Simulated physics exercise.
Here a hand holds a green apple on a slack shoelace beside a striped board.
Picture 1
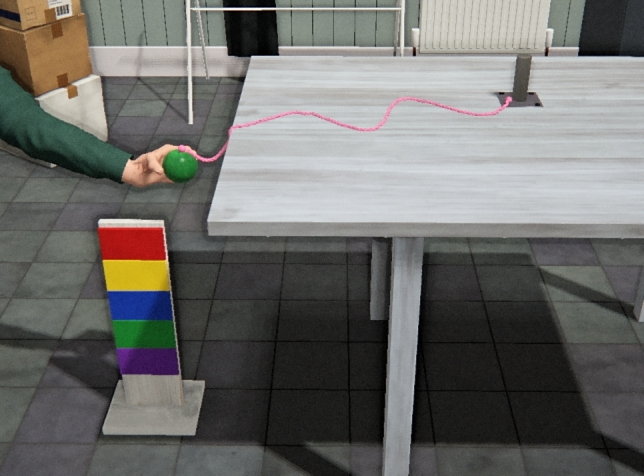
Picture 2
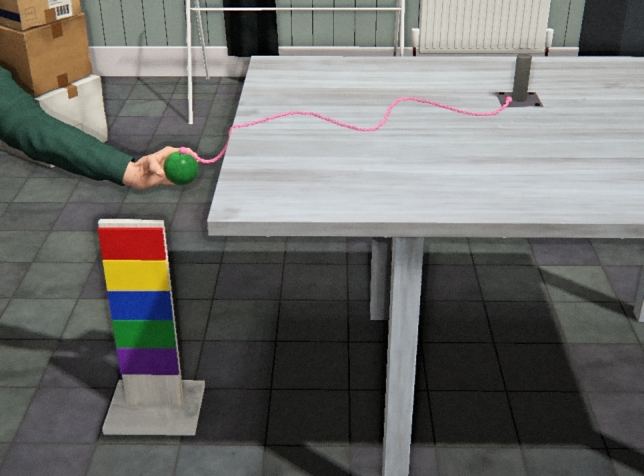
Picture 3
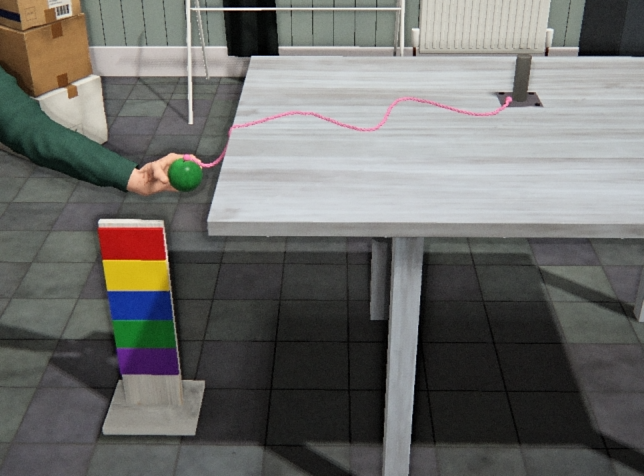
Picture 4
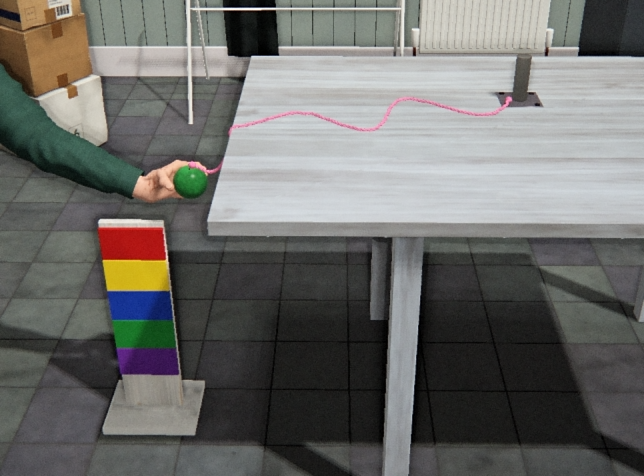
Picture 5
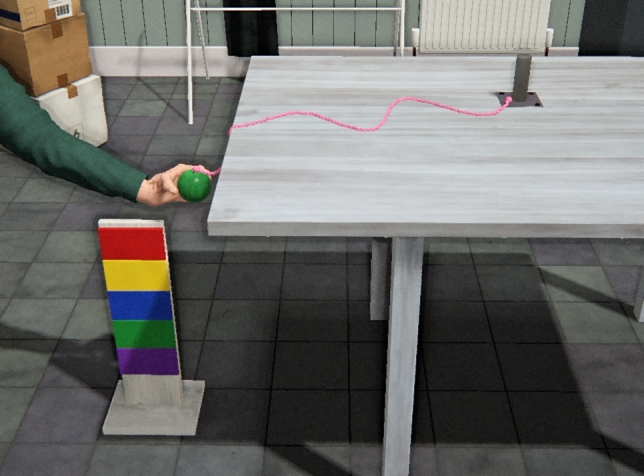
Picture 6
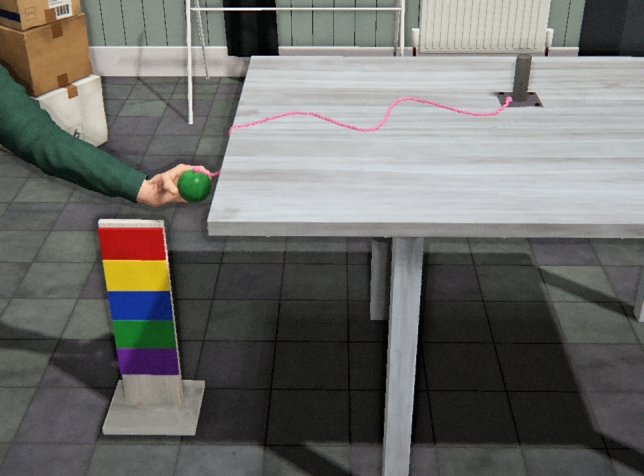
A hand holding a green ball-like object on a slack pink cord moved it slightly down and to the right, above a striped board beside a table, then kept it still.
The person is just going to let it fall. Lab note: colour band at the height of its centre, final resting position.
Centre at rest: Blue band.
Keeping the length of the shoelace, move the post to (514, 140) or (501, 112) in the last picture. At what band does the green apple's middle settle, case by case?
Try one - green; try two - green.
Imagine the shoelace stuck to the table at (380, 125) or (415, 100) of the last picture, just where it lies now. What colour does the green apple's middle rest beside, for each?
Red, then yellow.
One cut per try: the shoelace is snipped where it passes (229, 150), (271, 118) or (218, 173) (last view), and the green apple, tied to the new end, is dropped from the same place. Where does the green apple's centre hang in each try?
Cut 1: About (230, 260). Cut 2: About (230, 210). Cut 3: About (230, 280).
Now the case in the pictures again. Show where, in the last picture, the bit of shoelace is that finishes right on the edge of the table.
Close to (328, 119).
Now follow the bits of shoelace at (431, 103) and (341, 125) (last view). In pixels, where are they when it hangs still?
Near (399, 108) and (248, 121).
A little later, apple near (253, 273); level with yellow.
Next, apple near (250, 295); level with blue.
When it is over, apple near (240, 299); level with blue. The blue one.
